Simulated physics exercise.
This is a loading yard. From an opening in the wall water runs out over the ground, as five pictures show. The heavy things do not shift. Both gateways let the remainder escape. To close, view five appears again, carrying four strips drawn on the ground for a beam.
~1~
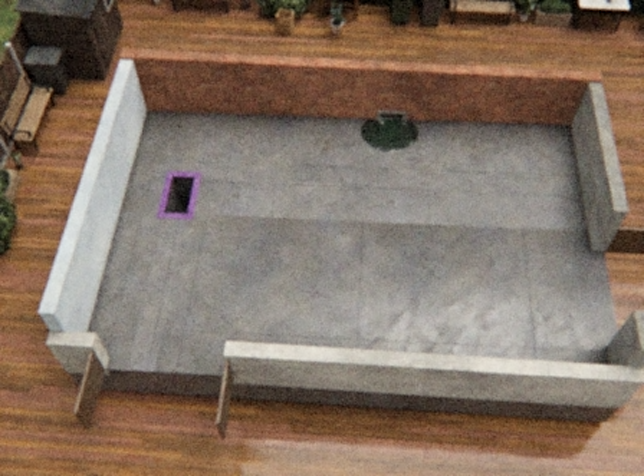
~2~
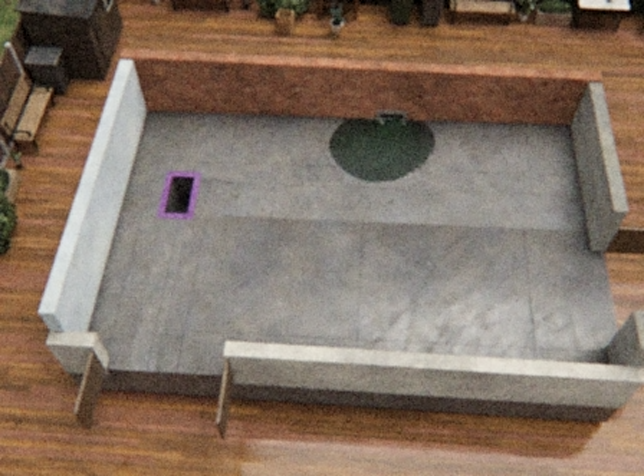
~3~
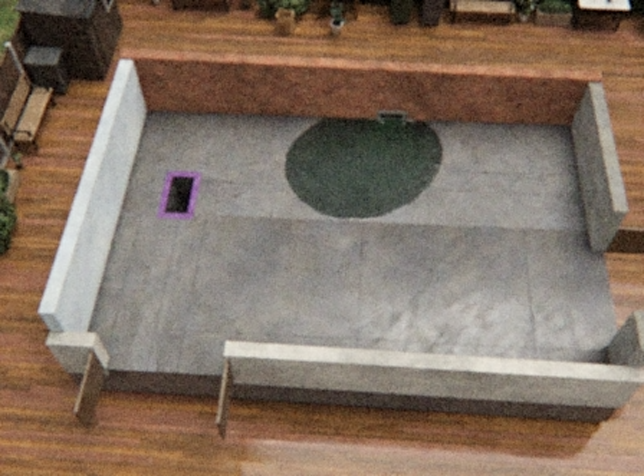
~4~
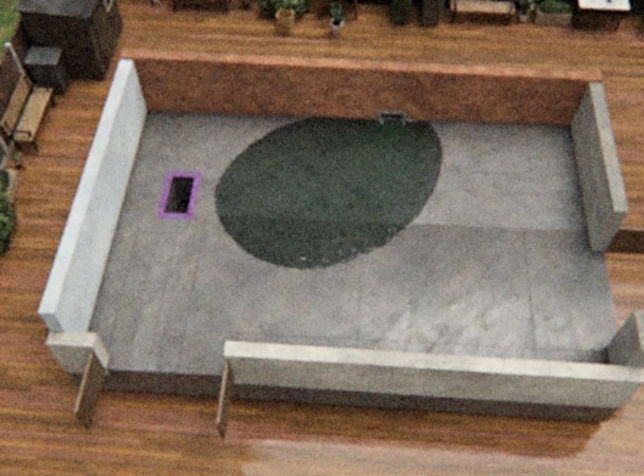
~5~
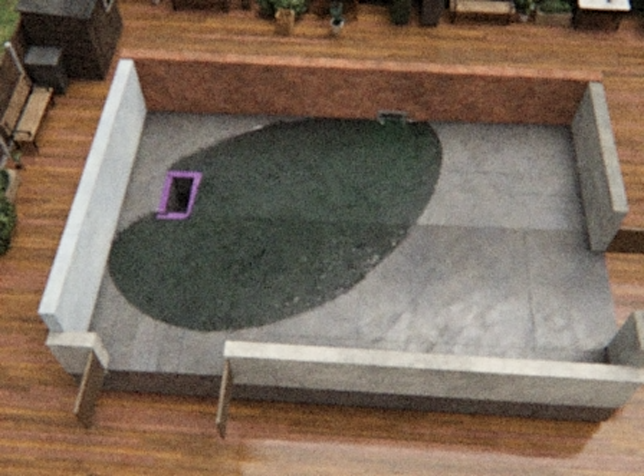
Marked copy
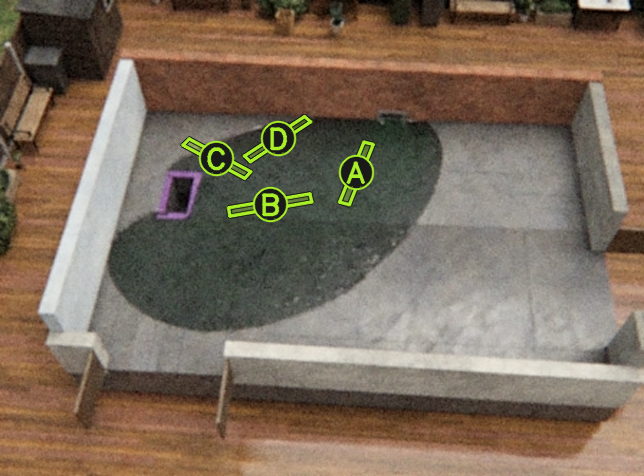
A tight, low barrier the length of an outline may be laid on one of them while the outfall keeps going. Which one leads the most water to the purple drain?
Best: B.
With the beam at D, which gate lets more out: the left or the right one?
More leaves on the left.
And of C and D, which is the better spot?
D.
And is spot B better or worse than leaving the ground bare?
It is better.
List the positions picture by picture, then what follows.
In the first picture, outfall at (392, 116); purple drain at (180, 195); open gate at (170, 360); open gate at (599, 296); front seen at (390, 147), 2 % of the ground wet; purple drain still dry.
In the second picture, front seen at (368, 176), 5 % of the ground wet; purple drain still dry.
In the third picture, front seen at (294, 188), 12 % of the ground wet; purple drain still dry.
In the fourth picture, front seen at (251, 248), 23 % of the ground wet; purple drain still dry.
In the fifth picture, front seen at (144, 310), 37 % of the ground wet; purple drain taking water.
On the marked copy, A from (344, 203) to (368, 143); B from (229, 211) to (310, 197); C from (186, 142) to (247, 175); D from (247, 158) to (307, 119).
Choosing A, about 15 % of the stream goes into the purple drain, about 83 % out by the gates.
Choosing B, about 34 % of the stream goes into the purple drain, about 65 % out by the gates.
Choosing C, about 14 % of the stream goes into the purple drain, about 85 % out by the gates.
Choosing D, about 23 % of the stream goes into the purple drain, about 76 % out by the gates.
